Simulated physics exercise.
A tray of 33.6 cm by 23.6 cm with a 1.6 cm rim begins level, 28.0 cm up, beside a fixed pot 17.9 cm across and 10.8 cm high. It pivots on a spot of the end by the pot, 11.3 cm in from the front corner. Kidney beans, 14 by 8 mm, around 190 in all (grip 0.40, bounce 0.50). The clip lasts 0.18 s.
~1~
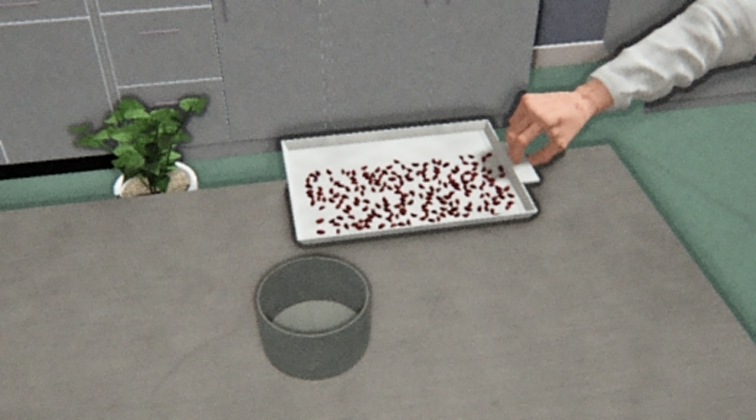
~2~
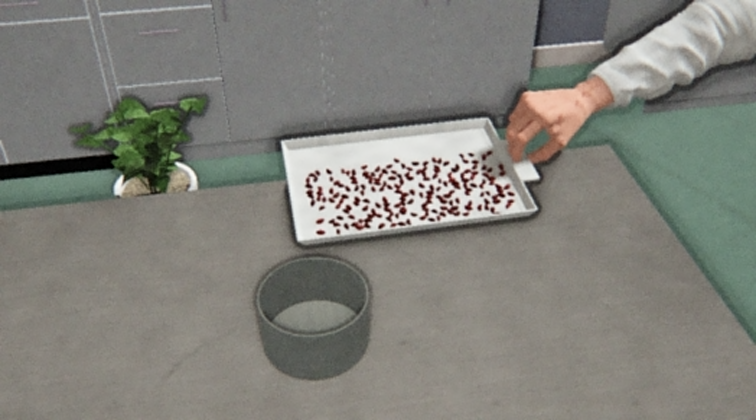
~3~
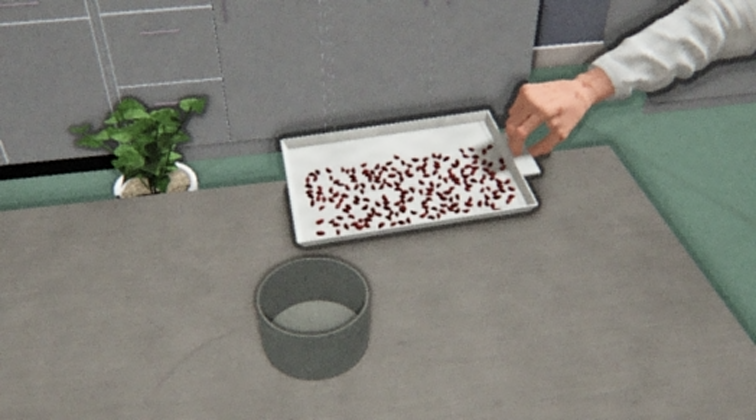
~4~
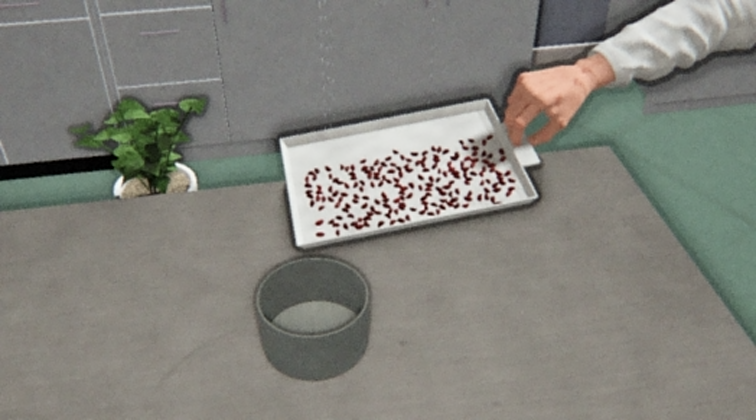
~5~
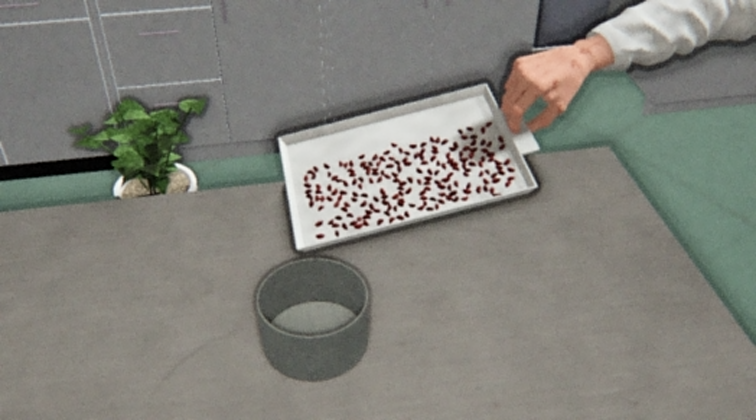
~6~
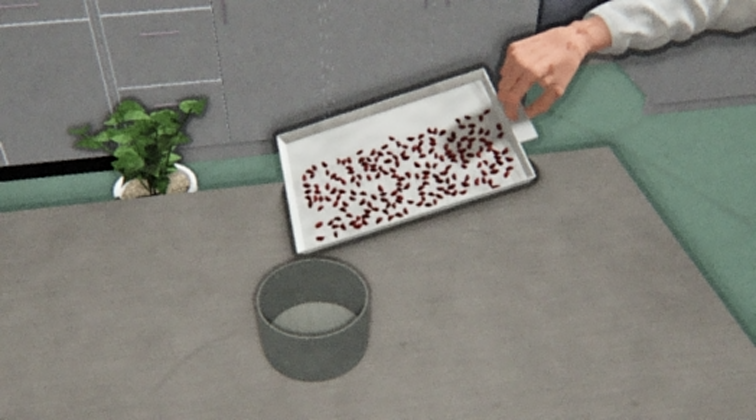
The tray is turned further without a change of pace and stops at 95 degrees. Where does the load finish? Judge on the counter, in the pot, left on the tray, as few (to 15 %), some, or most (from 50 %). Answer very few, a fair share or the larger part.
Counter the larger part, pot a fair share, tray very few.
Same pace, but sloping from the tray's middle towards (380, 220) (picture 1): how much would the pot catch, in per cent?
Some 55 per cent.
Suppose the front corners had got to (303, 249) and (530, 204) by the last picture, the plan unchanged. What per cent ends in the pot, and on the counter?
Pot 60, counter 40.
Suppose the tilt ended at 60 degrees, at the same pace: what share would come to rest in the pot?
In that case some 20 per cent.
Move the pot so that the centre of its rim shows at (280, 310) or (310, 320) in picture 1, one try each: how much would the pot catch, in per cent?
Some 80 and 90 per cent.
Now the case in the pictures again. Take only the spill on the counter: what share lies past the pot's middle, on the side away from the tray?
Some 100 per cent.
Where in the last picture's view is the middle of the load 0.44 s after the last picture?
At about (301, 277).
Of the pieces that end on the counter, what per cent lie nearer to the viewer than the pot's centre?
Roughly 90 per cent.
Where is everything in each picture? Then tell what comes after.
Tray tilt 0 degrees, front corners at (303, 236) and (530, 208); middle of the pieces at (413, 193); pot at (313, 295), in the first picture.
Tray tilt 1 degrees, front corners at (303, 236) and (530, 207); middle of the pieces at (413, 192), in the second picture.
Tray tilt 3 degrees, front corners at (303, 238) and (530, 202), lowest corner left front; middle of the pieces at (412, 189), in the third picture.
Tray tilt 7 degrees, front corners at (302, 240) and (530, 194), lowest corner left front; middle of the pieces at (412, 185), in the fourth picture.
Tray tilt 12 degrees, front corners at (302, 244) and (529, 184), lowest corner left front; middle of the pieces at (410, 180), in the fifth picture.
Tray tilt 18 degrees, front corners at (302, 247) and (528, 174), lowest corner left front; middle of the pieces at (408, 175); pot at (313, 296), in the sixth picture.
Then, 0.26 s after the last picture, tilt 56 degrees; the tray holds 100 %, the pot 0 %.
Then, 0.44 s after the last picture, tilt 83 degrees; the tray holds 35 %, the pot 5 %.
Then, 0.73 s after the last picture, tilt 95 degrees; the tray holds 0 %, the pot 35 %.
In the end, counter 65 %, pot 35 %, tray 0 %.
